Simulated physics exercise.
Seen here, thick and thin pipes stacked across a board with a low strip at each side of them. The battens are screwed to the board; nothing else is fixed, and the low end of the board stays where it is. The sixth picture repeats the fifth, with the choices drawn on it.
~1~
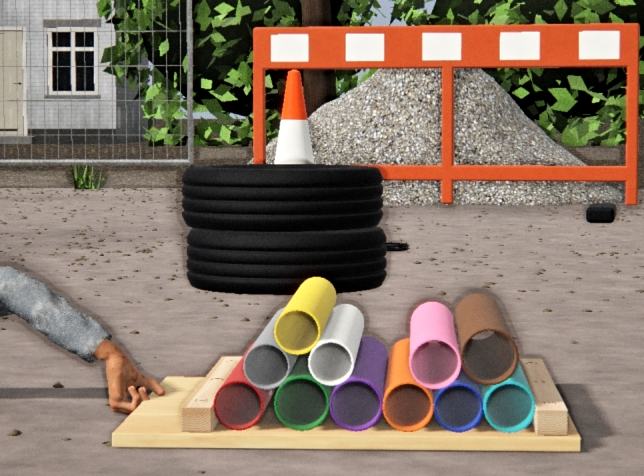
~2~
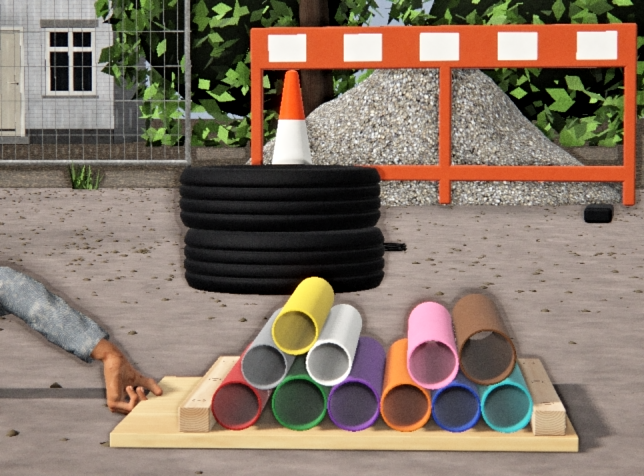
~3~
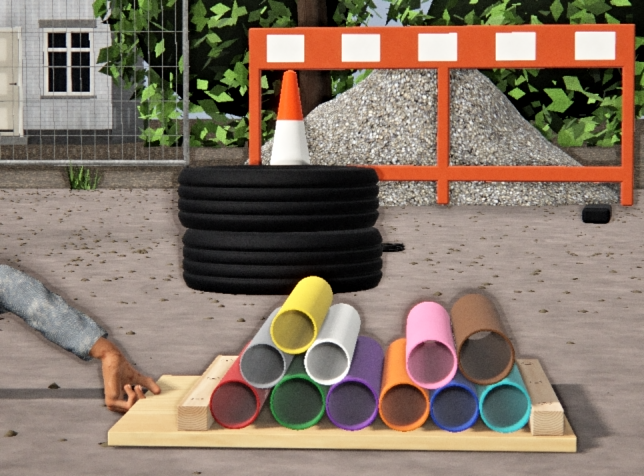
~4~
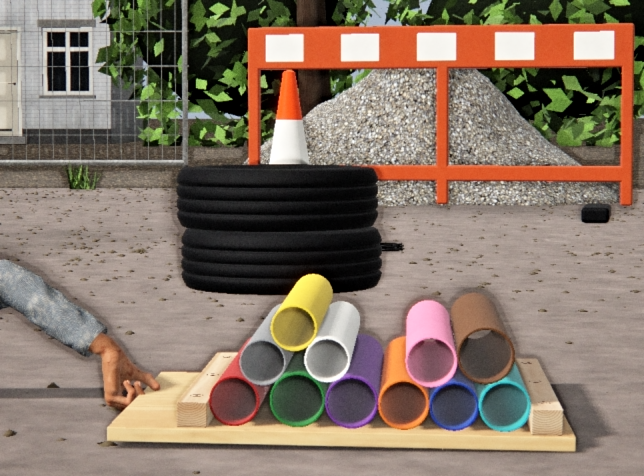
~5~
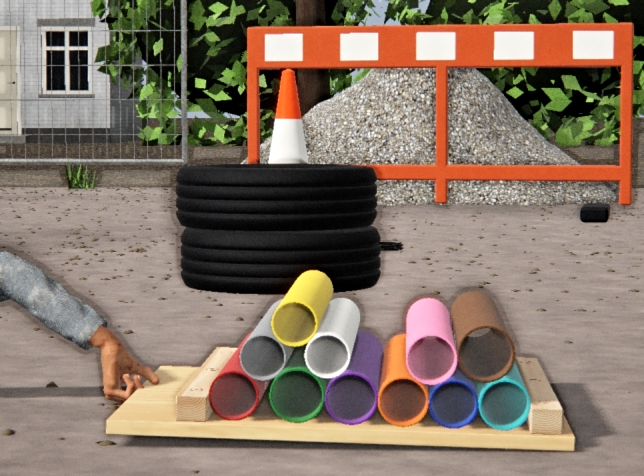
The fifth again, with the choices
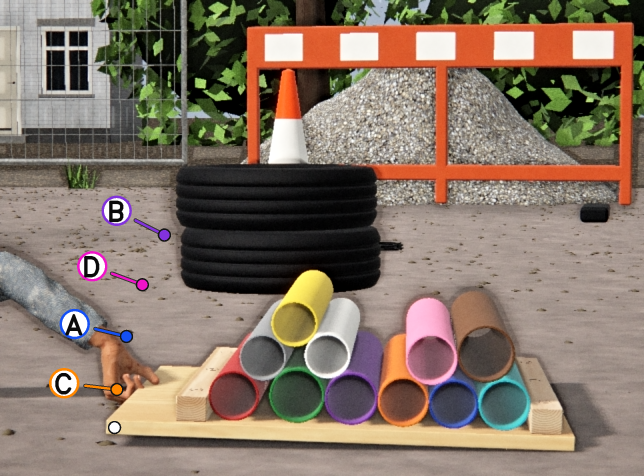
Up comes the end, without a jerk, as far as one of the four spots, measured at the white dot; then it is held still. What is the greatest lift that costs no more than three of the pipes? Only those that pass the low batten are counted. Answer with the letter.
D is the limit.
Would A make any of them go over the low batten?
No, at A.
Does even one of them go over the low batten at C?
At C: No.
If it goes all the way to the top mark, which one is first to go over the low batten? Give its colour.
First is the brown one.
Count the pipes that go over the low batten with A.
It comes to none.
On the copy, A at (127, 337); B at (164, 235); C at (117, 390); D at (142, 285); the white dot at (115, 428).
On D. First, board at 14°.
Then, board at 20°.
Finally, board at 20°, none over the low batten.
By contrast, A none over the low batten; B four over the low batten (white, pink, brown, yellow); C none over the low batten.
